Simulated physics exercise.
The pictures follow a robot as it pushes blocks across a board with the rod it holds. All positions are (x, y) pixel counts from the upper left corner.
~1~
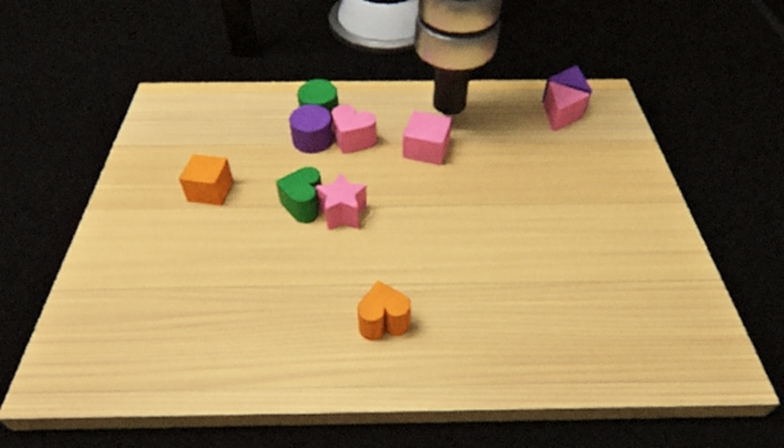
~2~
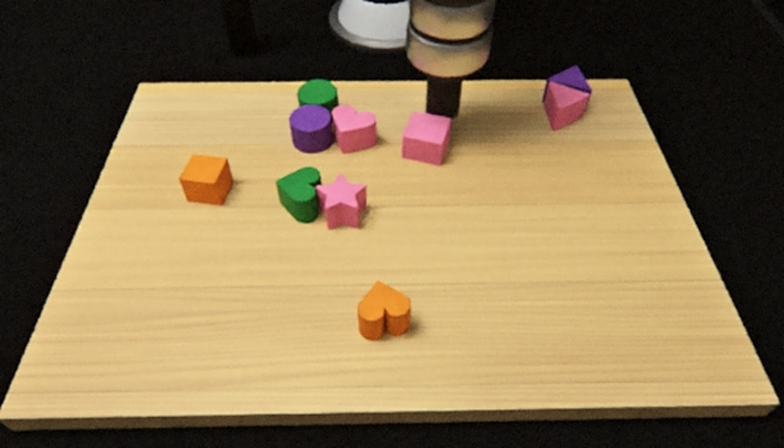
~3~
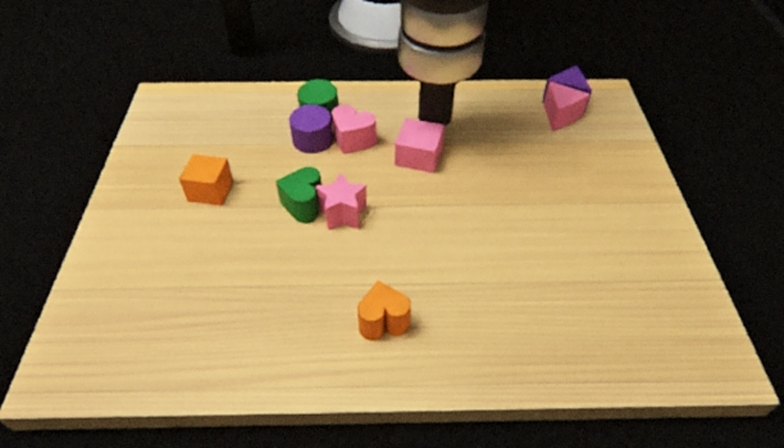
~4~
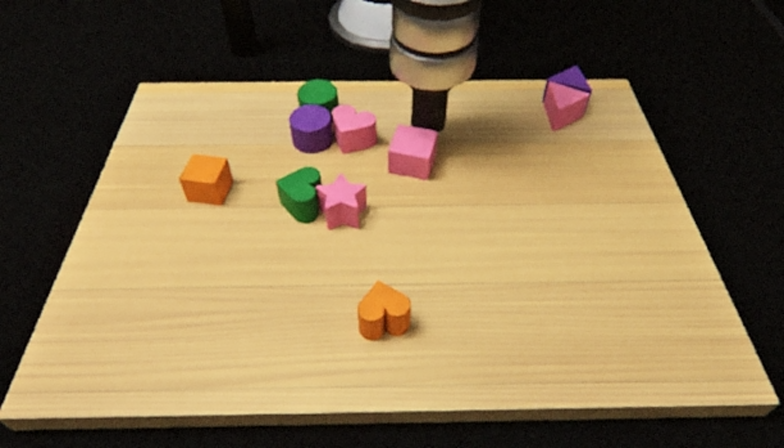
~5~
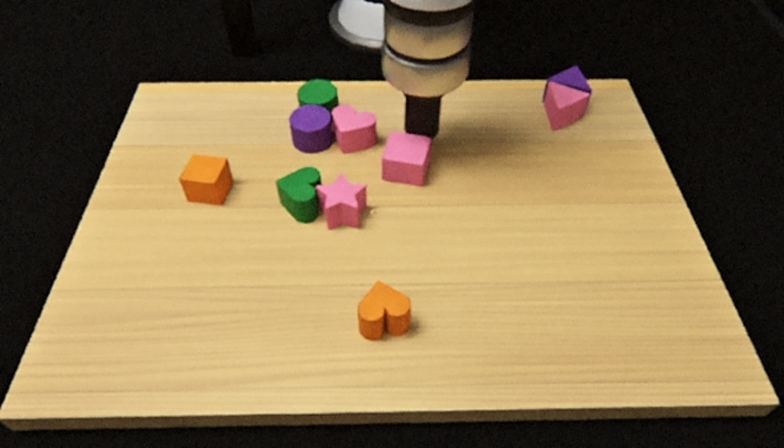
On a wooden board, a dark rod pushes a pink block left and slightly toward the viewer.
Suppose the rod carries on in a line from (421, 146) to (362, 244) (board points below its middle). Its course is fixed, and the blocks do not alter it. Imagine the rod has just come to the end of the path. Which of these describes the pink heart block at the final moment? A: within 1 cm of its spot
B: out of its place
Choice A: Within 1 cm of its spot.
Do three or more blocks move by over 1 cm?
No - that is not the case.
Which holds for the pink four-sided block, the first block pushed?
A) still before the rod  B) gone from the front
I'll go with A - still before the rod.
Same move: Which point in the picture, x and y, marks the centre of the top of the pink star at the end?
The centre of its top will be at (308, 213).
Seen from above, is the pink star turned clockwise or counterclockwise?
It turns round clockwise.
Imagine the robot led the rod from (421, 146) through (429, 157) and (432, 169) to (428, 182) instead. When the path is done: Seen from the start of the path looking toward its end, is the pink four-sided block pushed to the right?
Short answer: Yes.
What follows on the original path. One third of the way, rod at (403, 160); pink star at (339, 194); pink four-sided block at (382, 178), turned 15° clockwise.
Two thirds of the way, rod at (383, 193); pink star at (313, 210), turned 75° clockwise; pink four-sided block at (360, 213), turned 15° clockwise.
At the end, rod at (361, 228); pink star at (308, 213), turned 90° clockwise; pink heart block not moved; pink four-sided block at (331, 250), turned 25° clockwise.
